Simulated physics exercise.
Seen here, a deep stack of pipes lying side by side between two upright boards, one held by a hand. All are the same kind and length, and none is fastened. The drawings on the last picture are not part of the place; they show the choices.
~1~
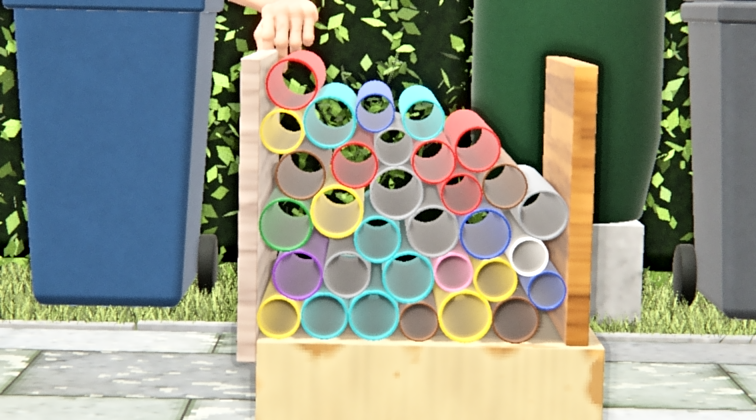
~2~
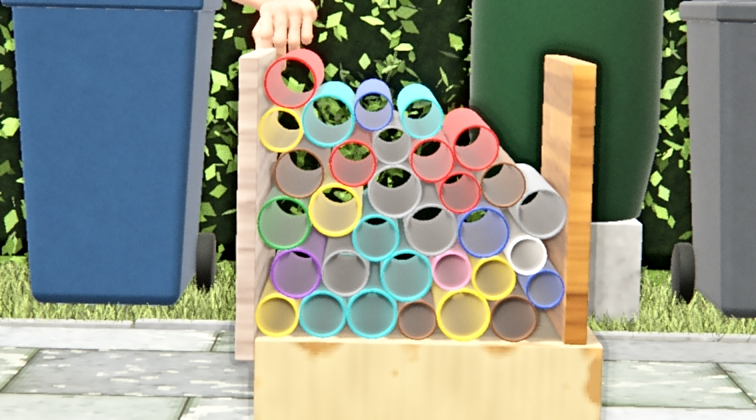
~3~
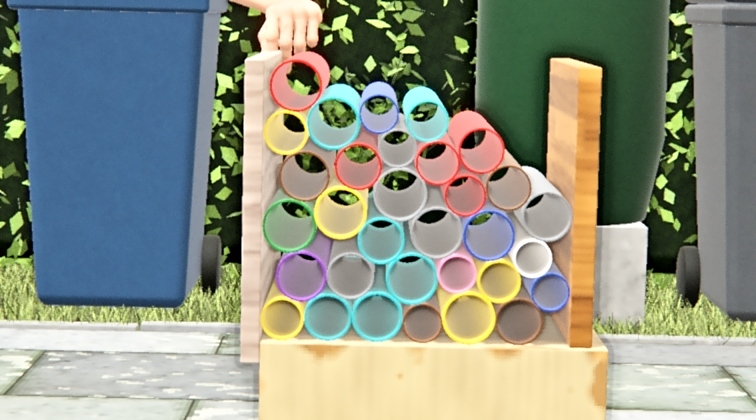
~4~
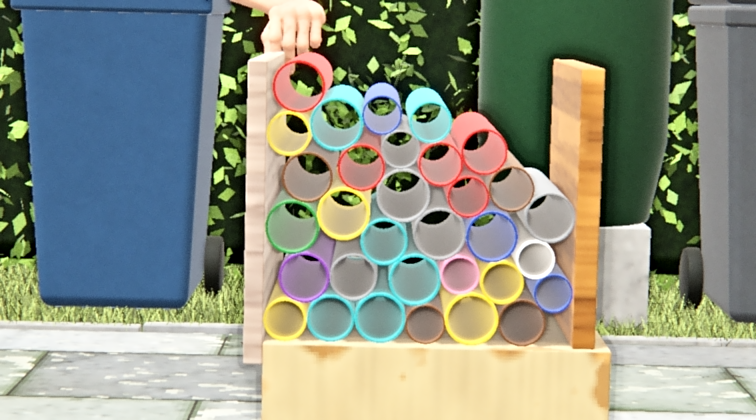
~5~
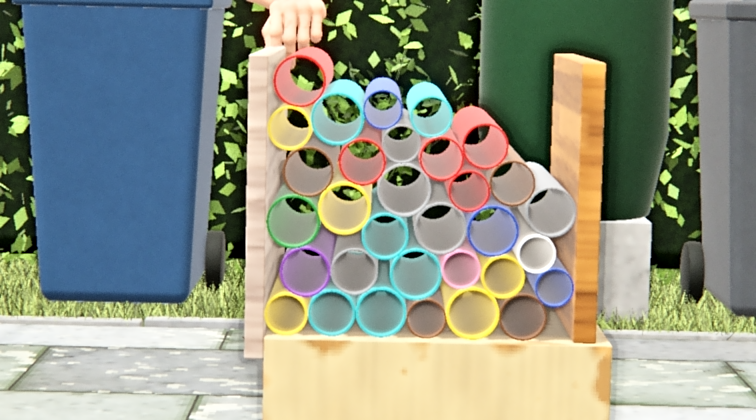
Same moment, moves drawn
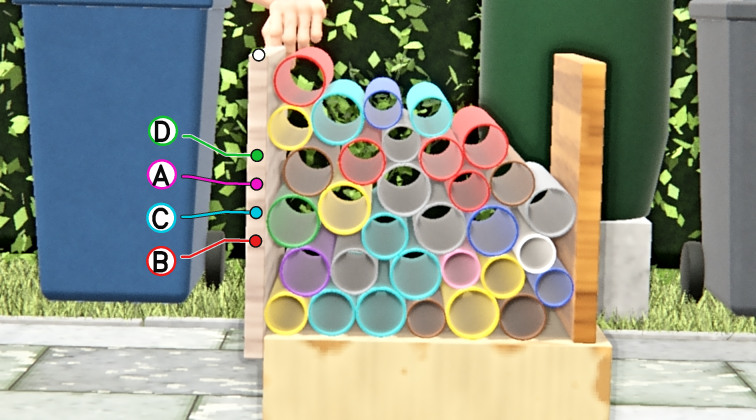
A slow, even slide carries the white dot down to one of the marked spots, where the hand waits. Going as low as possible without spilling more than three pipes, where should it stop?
B is the limit.
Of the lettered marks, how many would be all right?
Four of the four.
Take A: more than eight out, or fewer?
Fewer than eight.
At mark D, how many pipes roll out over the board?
The count is none.
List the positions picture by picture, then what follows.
The first frame shows a yellow pipe (279, 317); a brown pipe (515, 320); a yellow pipe (495, 280).
The second frame shows a yellow pipe (494, 279); a grey pipe (432, 231).
The third frame shows a red pipe (358, 166); a turquoise pipe (334, 123).
The fourth frame shows a turquoise pipe (431, 122); side board (267, 194).
The fifth frame shows a yellow pipe (286, 314); a brown pipe (522, 317); a yellow pipe (503, 277).
On the marked copy, A at (257, 184); B at (256, 241); C at (256, 213); D at (257, 156); the white dot at (259, 55).
Following B. Soon after the start, top of the board (267, 137).
Later, top of the board (266, 227).
In the end, top of the board (265, 241), two out over the board.
As for the rest, A two out over the board; C two out over the board; D none out over the board.
